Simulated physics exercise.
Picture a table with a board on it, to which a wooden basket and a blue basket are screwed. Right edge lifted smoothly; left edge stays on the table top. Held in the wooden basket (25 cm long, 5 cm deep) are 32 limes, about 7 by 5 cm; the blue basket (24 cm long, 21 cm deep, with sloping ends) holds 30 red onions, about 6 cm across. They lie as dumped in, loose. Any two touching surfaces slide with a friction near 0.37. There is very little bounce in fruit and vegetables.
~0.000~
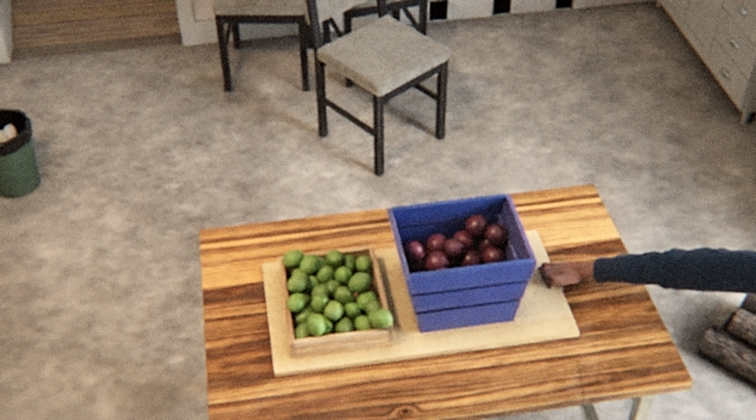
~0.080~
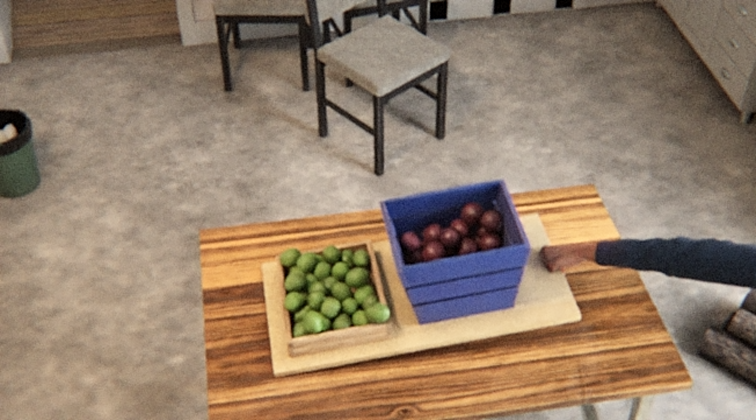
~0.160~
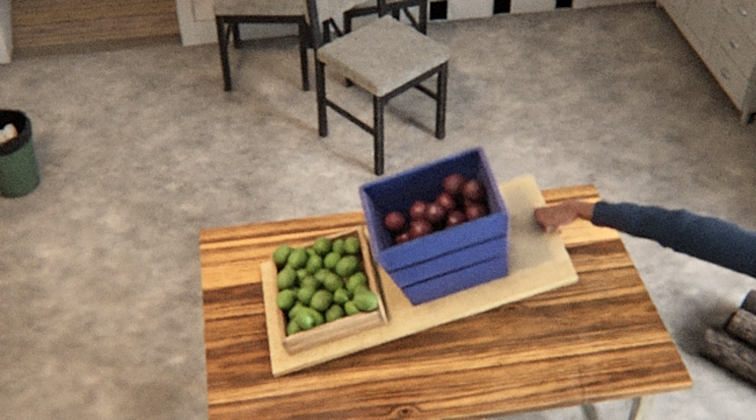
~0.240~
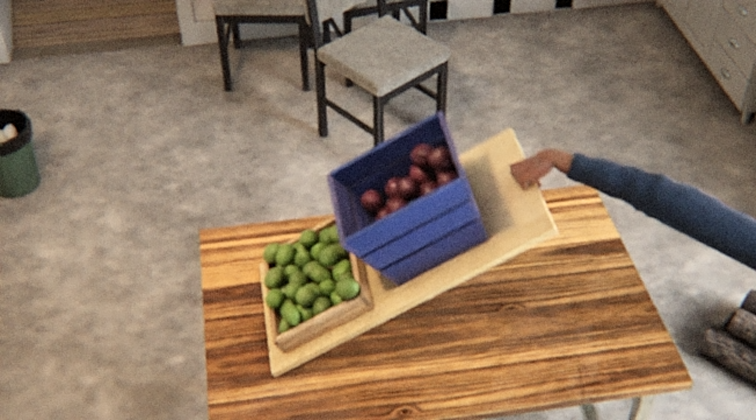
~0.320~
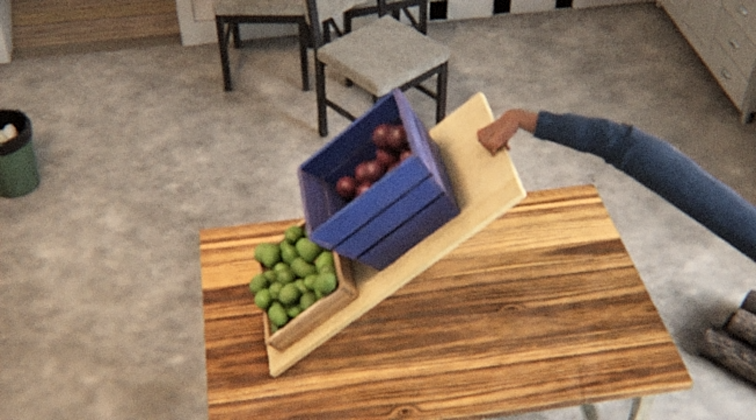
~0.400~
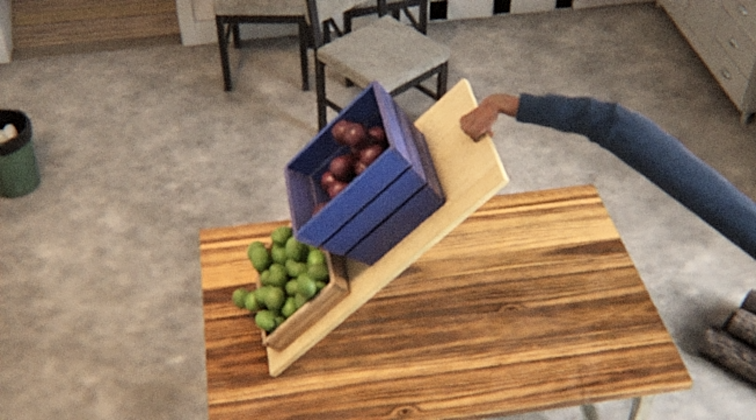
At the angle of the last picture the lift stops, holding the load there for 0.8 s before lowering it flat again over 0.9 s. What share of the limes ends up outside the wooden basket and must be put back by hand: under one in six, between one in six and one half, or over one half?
It holds between half and five-sixths.
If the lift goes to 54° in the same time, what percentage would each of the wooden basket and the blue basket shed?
Wooden basket 40, blue basket 50 per cent.
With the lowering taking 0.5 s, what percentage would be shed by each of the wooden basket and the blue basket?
In that case wooden basket 30 %, blue basket 20 %.
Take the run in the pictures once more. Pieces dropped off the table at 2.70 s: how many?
The number is close to 12.
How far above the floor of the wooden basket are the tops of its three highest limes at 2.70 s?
7 cm or thereabouts.
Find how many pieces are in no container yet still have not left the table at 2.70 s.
I'd guess near 4.
After 0.77 s, tilt 45°; 11 of 32 out of the wooden basket and 5 of 30 out of the blue basket.
After 1.23 s, tilt 45°; 11 of 32 out of the wooden basket and 5 of 30 out of the blue basket.
After 1.87 s, tilt 7°; 11 of 32 out of the wooden basket and 5 of 30 out of the blue basket.
Final count (at 2.70 s), 11 of 32 out of the wooden basket and 5 of 30 out of the blue basket. Asked share, 11 of 32, 34 per cent.
